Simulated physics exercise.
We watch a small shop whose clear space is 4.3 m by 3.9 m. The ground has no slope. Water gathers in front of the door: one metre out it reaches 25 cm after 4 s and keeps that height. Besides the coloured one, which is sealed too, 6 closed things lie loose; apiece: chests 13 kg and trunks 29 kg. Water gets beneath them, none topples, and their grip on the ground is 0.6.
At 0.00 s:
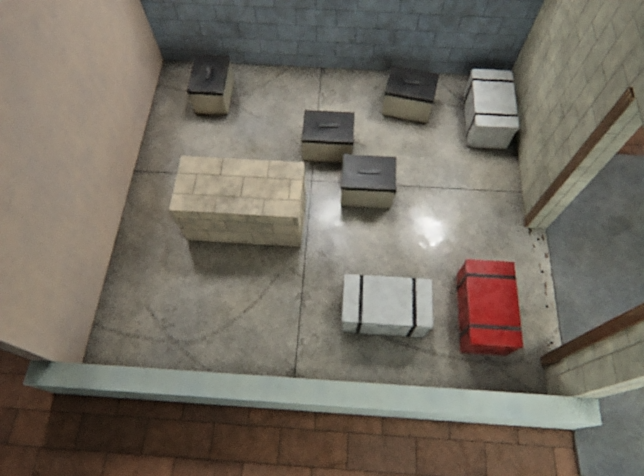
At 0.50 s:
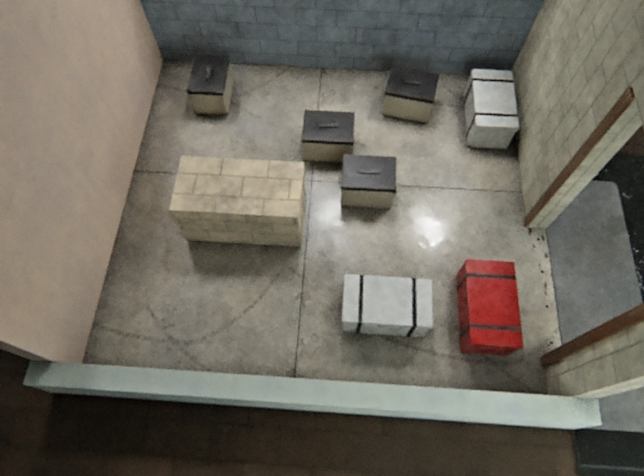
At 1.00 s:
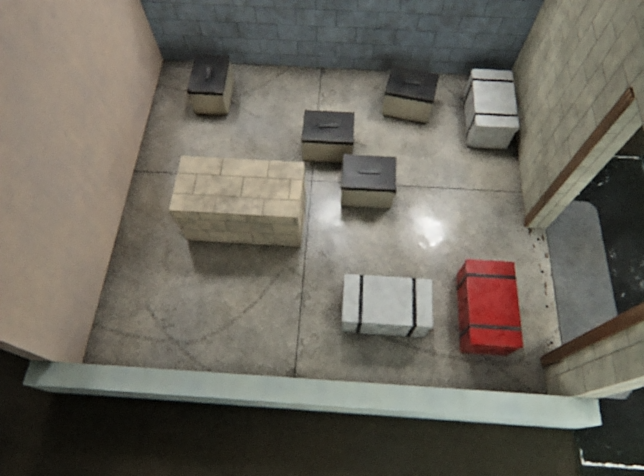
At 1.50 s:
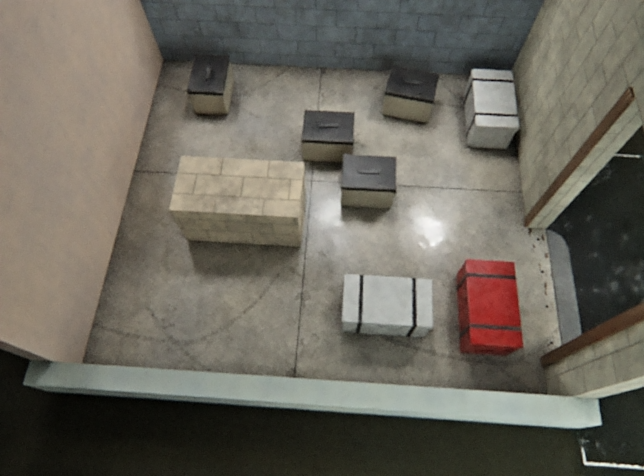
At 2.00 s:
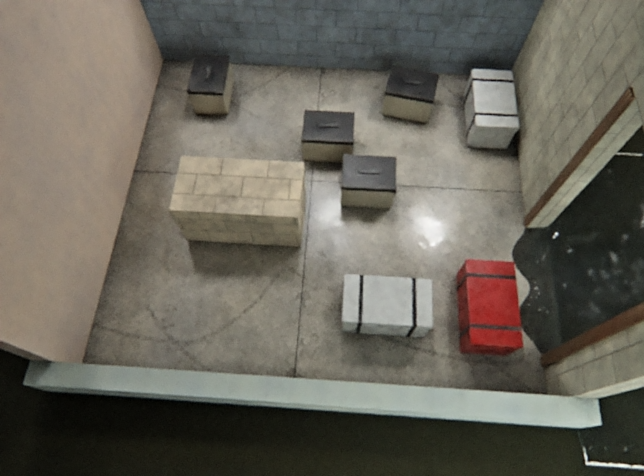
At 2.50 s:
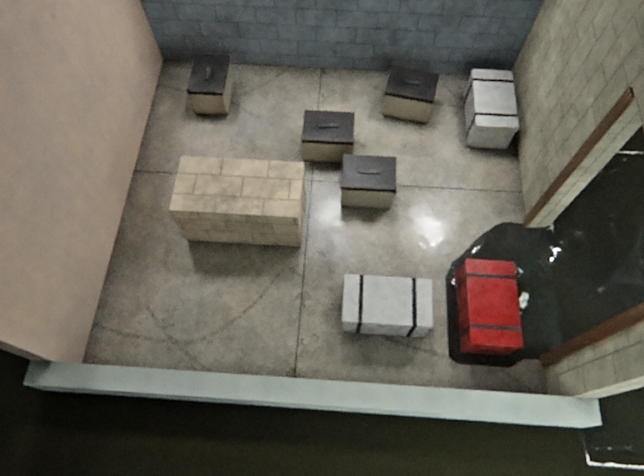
Dark water spreads over the paving outside a small walled room seen from high above, then slips through the doorway on the right and pools around the red trunk. Two pale grey trunks with dark straps, four black-lidded chests and a long tan block stand on the grey concrete floor. None of them shifts, and the view stays still throughout.
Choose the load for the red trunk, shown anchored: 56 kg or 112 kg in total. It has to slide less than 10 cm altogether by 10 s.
For it, only the higher weight holds it.
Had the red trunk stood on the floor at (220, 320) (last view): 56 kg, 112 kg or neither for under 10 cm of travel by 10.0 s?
Only the larger holds.
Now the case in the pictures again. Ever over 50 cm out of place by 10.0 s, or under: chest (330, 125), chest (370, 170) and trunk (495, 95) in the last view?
In that order: More, more, less.
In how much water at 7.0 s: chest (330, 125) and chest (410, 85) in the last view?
Roughly 8 and 6 cm.
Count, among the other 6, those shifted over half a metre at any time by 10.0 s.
4 of them.
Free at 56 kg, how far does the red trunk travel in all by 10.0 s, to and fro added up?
About 140 cm.
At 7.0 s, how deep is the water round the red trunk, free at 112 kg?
Roughly 10 cm.
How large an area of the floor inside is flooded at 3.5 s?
Roughly 2.5 m2.
After 3.5 s the red trunk would be 0 cm from its start with 56 kg and 0 cm from its start with 112 kg; 7 cm of water round it then.
After 4.5 s the red trunk would be 20 cm from its start with 56 kg and 0 cm from its start with 112 kg; 10 cm of water round it then.
After 7.0 s the red trunk would be 75 cm from its start with 56 kg and 0 cm from its start with 112 kg; 10 cm of water round it then.
After 10.0 s the red trunk would be 138 cm from its start with 56 kg and 0 cm from its start with 112 kg; 10 cm of water round it then.
